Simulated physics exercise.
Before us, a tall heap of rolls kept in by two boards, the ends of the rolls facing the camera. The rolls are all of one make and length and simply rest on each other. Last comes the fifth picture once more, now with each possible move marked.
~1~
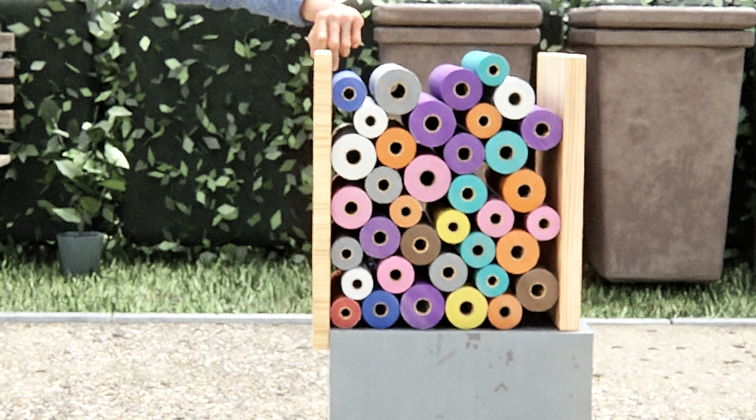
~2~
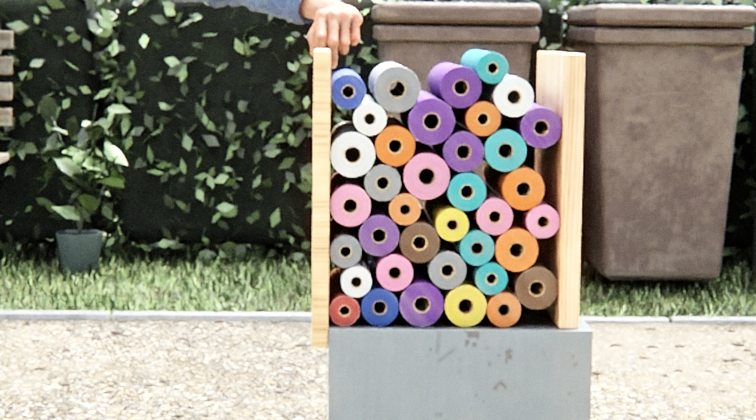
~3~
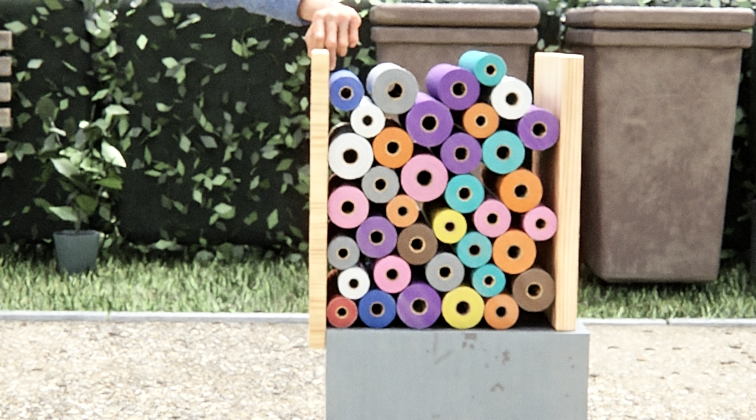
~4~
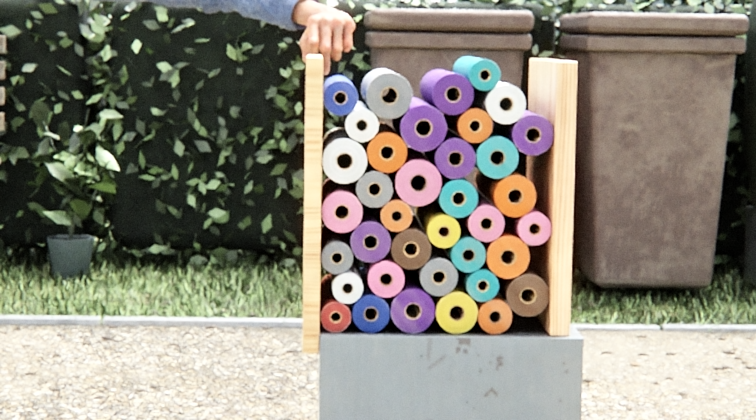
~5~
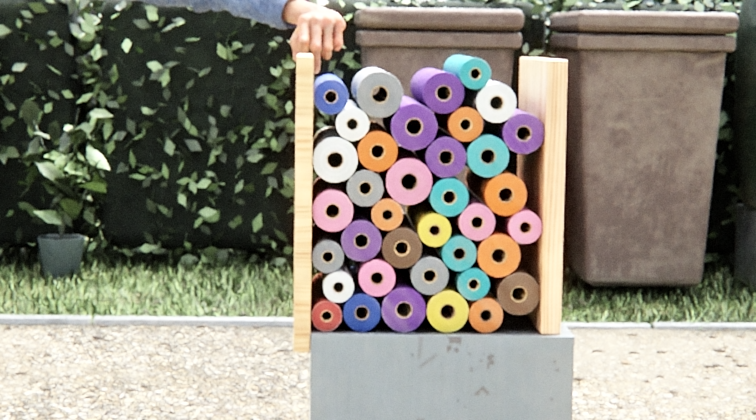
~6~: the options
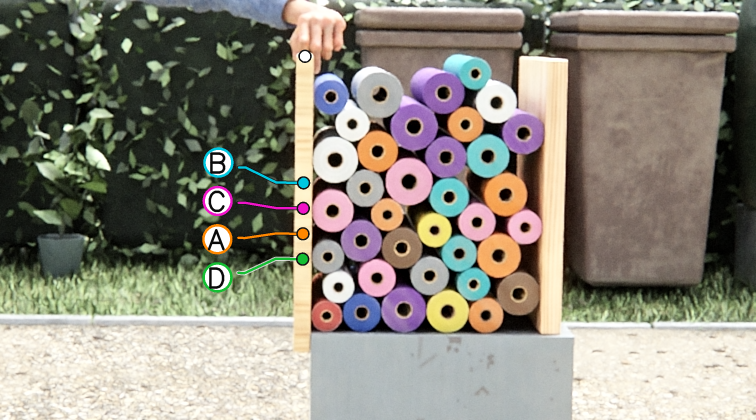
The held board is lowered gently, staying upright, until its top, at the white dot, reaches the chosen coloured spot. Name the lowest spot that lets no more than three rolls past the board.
No lower than B.
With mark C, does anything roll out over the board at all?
Yes, at C.
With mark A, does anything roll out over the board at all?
Yes.
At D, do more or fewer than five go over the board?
At D, more than five.
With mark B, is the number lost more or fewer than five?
Fewer than five.
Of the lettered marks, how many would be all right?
One of them.
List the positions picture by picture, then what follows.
Side board (322, 189); a red roll (346, 313); a pink roll (396, 275), in the first picture.
A pink roll (395, 273); a brown roll (420, 243), in the second picture.
A pink roll (492, 219); a turquoise roll (464, 193), in the third picture.
A purple roll (455, 159); a white roll (362, 126), in the fourth picture.
A purple roll (444, 93); side board (304, 192); a red roll (327, 316), in the fifth picture.
On the marked copy, A at (303, 233); B at (304, 183); C at (303, 208); D at (303, 259); the white dot at (305, 56).
With B. Early on, top of the board (313, 113).
Further on, top of the board (312, 179).
At the end, top of the board (312, 182), one out over the board.
As for the rest, A four out over the board; C four out over the board; D more than three out over the board.
